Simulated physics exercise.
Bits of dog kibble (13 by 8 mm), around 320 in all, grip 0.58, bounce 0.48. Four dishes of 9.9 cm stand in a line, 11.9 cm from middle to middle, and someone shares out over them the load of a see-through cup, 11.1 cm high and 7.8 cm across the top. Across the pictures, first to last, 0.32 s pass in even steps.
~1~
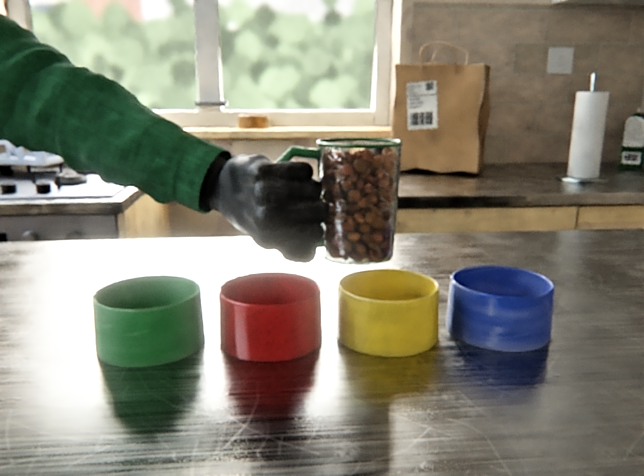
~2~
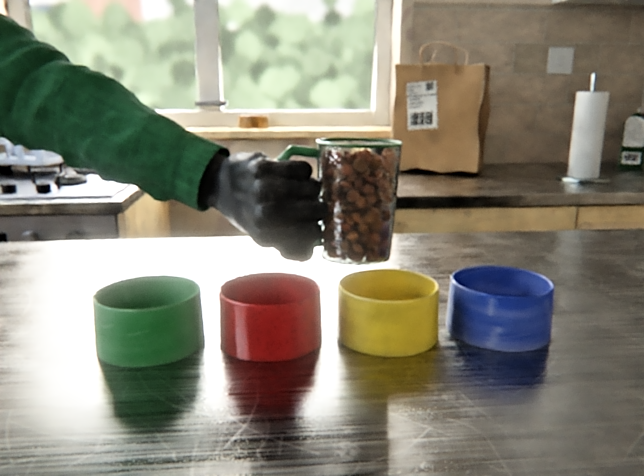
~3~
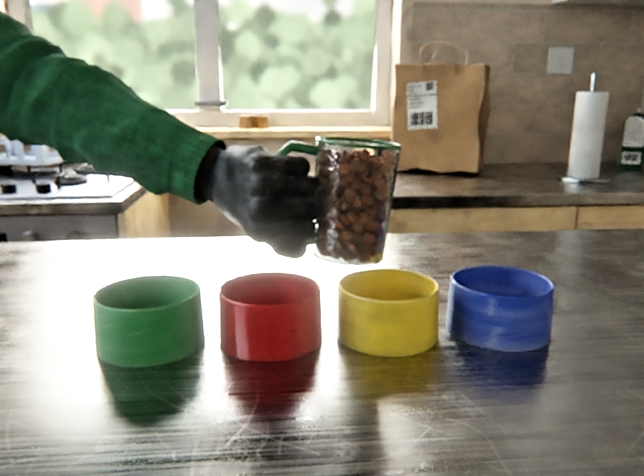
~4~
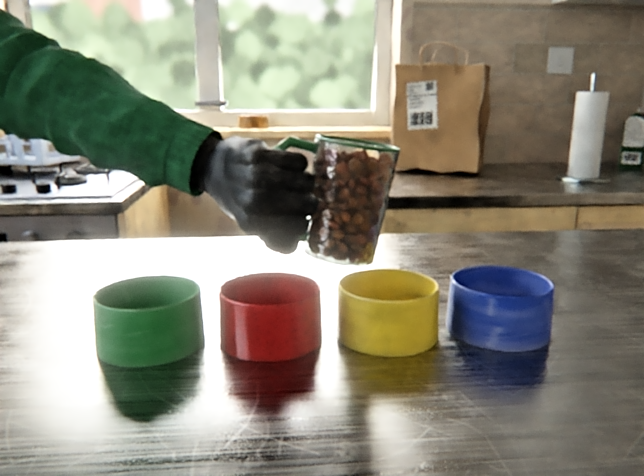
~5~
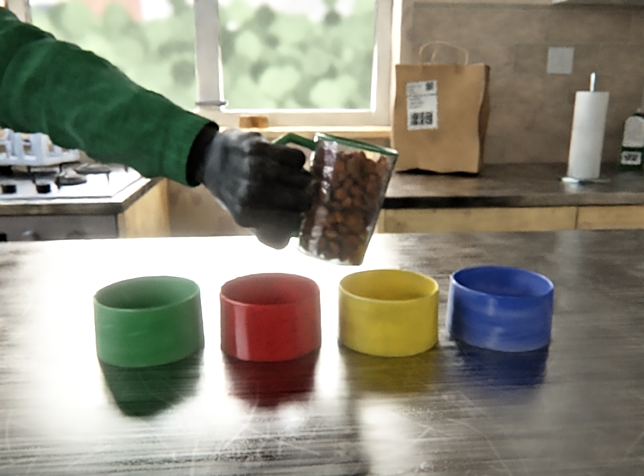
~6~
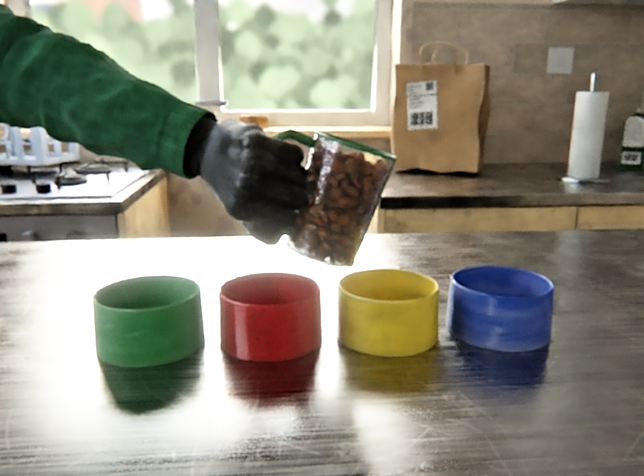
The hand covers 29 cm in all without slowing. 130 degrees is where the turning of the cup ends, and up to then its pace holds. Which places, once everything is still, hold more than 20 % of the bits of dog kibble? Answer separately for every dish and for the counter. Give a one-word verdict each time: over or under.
Verdicts: Red over, blue under, green under, yellow under, counter under.
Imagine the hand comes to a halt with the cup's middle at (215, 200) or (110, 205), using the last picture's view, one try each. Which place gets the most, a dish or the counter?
Red; red.
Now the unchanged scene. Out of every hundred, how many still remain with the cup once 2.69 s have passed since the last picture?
Near 0 per cent of the load.
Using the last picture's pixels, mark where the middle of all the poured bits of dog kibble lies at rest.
(269, 312).
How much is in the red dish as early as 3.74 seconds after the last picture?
About 90 percent up to now.
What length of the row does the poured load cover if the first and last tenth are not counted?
The stretch is around 7 cm long.
Then, 1.62 s after the last picture, tilt 128 degrees; cup holds 35 %, red 55 %.
Then, 2.69 s after the last picture, tilt 130 degrees; cup holds 0 %, red 90 %.
Then, 3.74 s after the last picture, tilt 130 degrees; cup holds 0 %, red 90 %.
In the end, red 90 %, blue 0 %, green 0 %, yellow 0 %, counter 10 %.
